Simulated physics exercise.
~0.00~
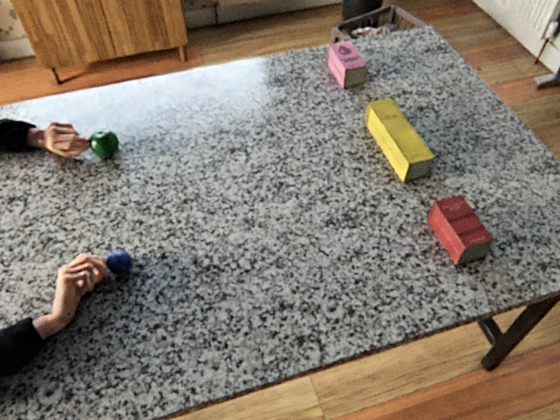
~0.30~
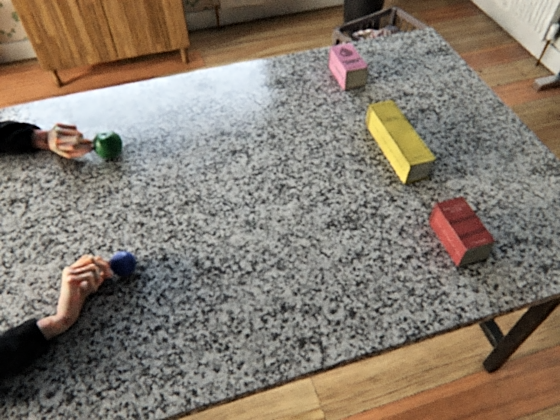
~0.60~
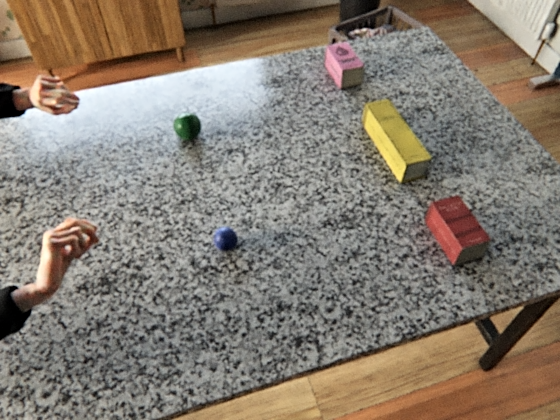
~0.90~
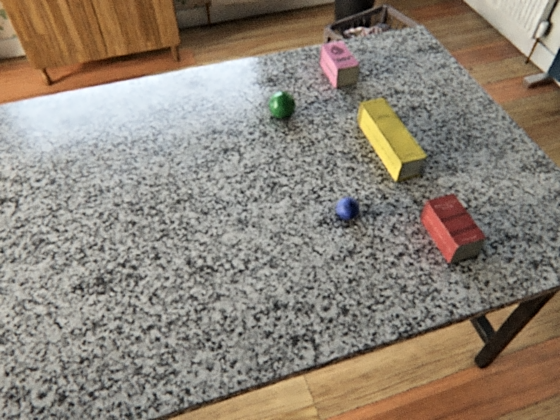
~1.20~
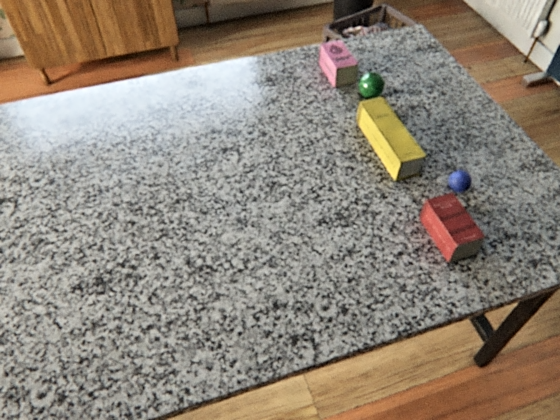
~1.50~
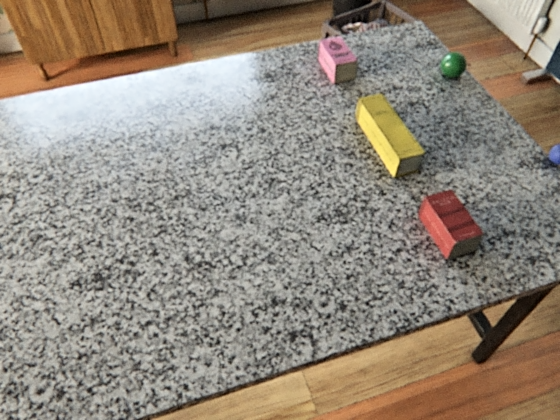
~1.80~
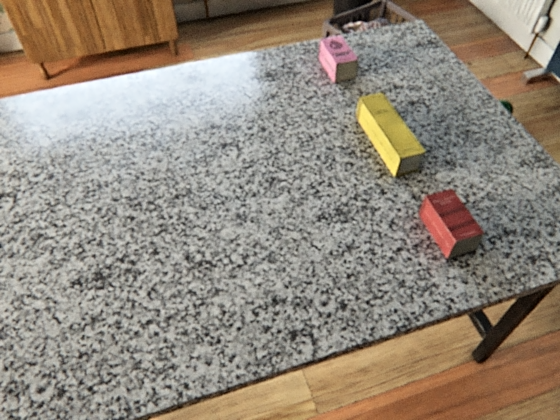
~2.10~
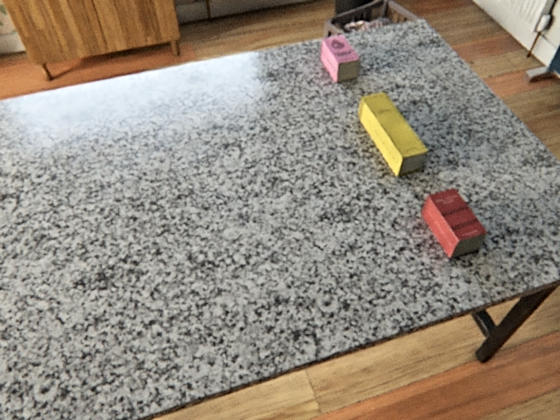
A green apple and a blue ball, released by two hands at the left of a speckled tabletop, roll right toward a pink, a yellow and a red block. The apple passes between pink and yellow, the ball between yellow and red, and both leave view beyond the blocks.
